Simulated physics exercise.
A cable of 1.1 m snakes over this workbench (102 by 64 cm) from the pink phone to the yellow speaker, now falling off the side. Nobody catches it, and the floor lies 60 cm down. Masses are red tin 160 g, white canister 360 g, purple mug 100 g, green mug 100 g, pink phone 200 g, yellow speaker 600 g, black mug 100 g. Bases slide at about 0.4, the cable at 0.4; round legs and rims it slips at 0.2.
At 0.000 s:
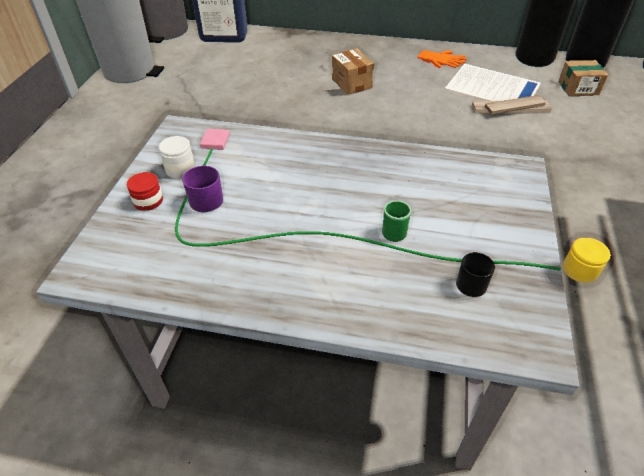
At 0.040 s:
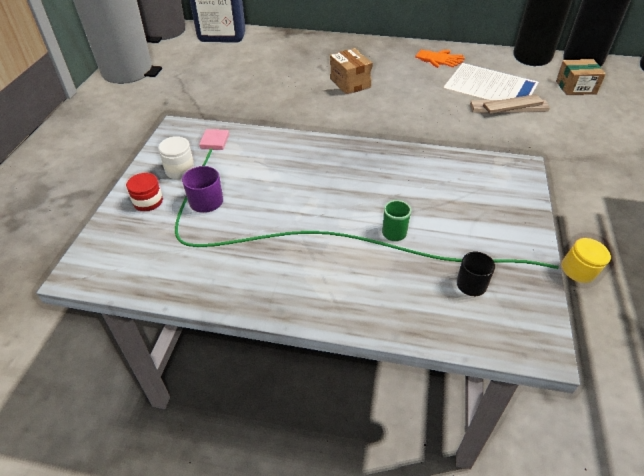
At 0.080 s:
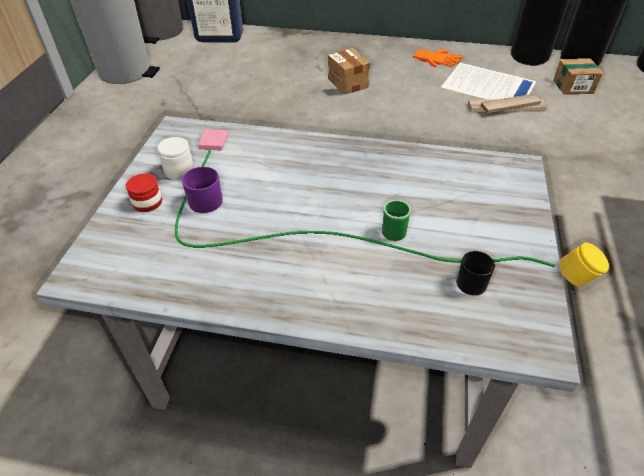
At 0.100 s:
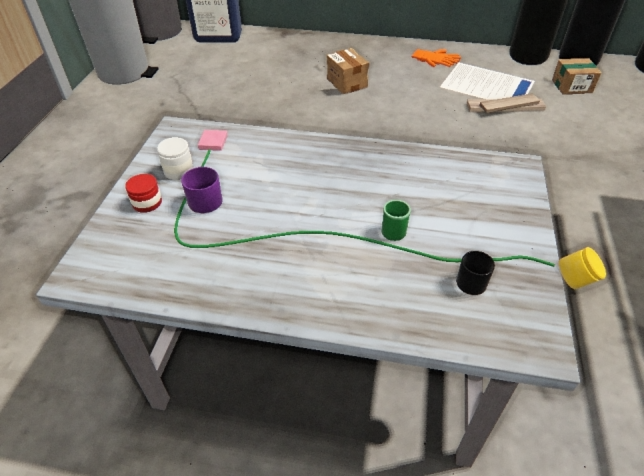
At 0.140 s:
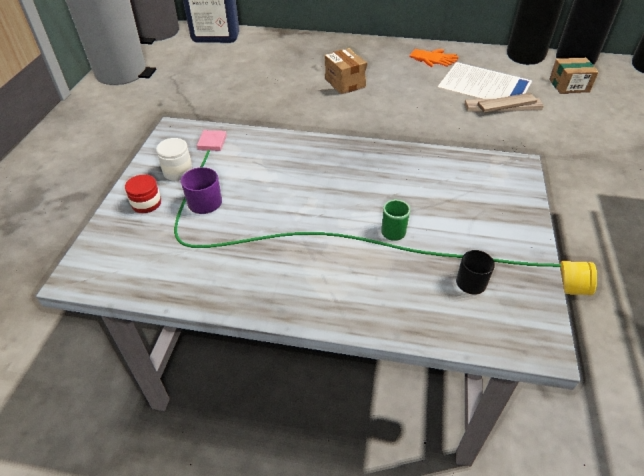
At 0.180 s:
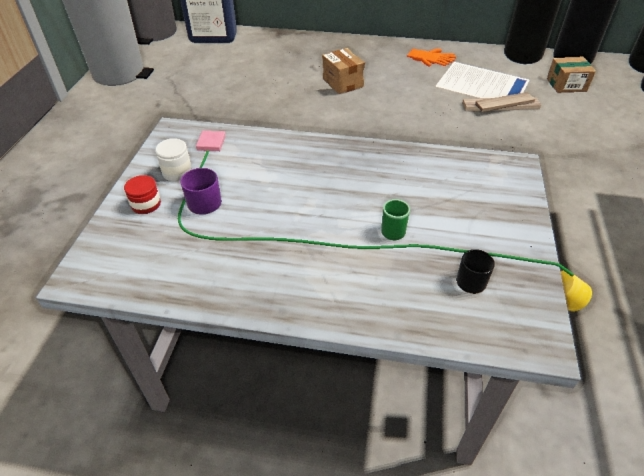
At the start, a green cable winds across a wooden workbench from a pink item past several mugs and canisters to a yellow object at the right edge. The yellow object tilts and drops lower beside the edge, then the cable pulls straighter across the tabletop while the mugs stay put.
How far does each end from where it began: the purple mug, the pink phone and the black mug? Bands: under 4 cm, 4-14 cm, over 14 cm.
The purple mug reaches the top band, the pink phone travels a long way, the black mug hardly moves.
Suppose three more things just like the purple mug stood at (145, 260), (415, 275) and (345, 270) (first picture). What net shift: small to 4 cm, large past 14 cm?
In that order: Small, small, small.
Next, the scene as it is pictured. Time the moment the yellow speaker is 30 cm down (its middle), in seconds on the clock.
That is: 0.32 s.
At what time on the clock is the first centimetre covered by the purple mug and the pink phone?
About: Purple mug 0.24 s, pink phone 0.26 s.
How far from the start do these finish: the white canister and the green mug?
White canister 0 cm, green mug 15 cm.
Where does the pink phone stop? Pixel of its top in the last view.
Around (361, 230).
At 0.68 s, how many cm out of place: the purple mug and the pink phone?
Purple mug off the top, pink phone 45 cm.
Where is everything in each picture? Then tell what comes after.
In the first frame, purple mug (201, 177); pink phone (215, 137); black mug (478, 264); cable runs through (503, 263) (292, 233) (188, 244).
In the second frame, yellow speaker (591, 250); cable runs through (502, 261) (292, 233).
In the third frame, yellow speaker (584, 265); cable runs through (500, 260) (291, 233).
In the fourth frame, yellow speaker (582, 268); cable runs through (500, 260) (291, 233).
In the fifth frame, yellow speaker (577, 278); cable runs through (504, 262) (293, 234).
In the sixth frame, purple mug (199, 179); pink phone (211, 138); black mug (478, 261); cable runs through (524, 259) (415, 246) (311, 242) (207, 238).
After 0.4 s, the cable's tail end at (254, 169); purple mug 32 cm off its start, pink phone 14 cm off its start, green mug 6 cm off its start.
After 0.7 s, the cable's tail end at (349, 219); purple mug over the edge, pink phone 43 cm off its start, green mug 14 cm off its start.
After 0.9 s, the cable's tail end at (378, 235); purple mug over the edge, pink phone 50 cm off its start at (361, 230), green mug 14 cm off its start at (429, 173).
After 1.2 s, the cable's tail end at (378, 235); purple mug over the edge, pink phone 50 cm off its start, green mug 14 cm off its start.
After 2.4 s, the cable's tail end at (378, 235); purple mug over the edge, pink phone 50 cm off its start at (361, 230), black mug 0 cm off its start at (478, 261), green mug 14 cm off its start at (429, 173).
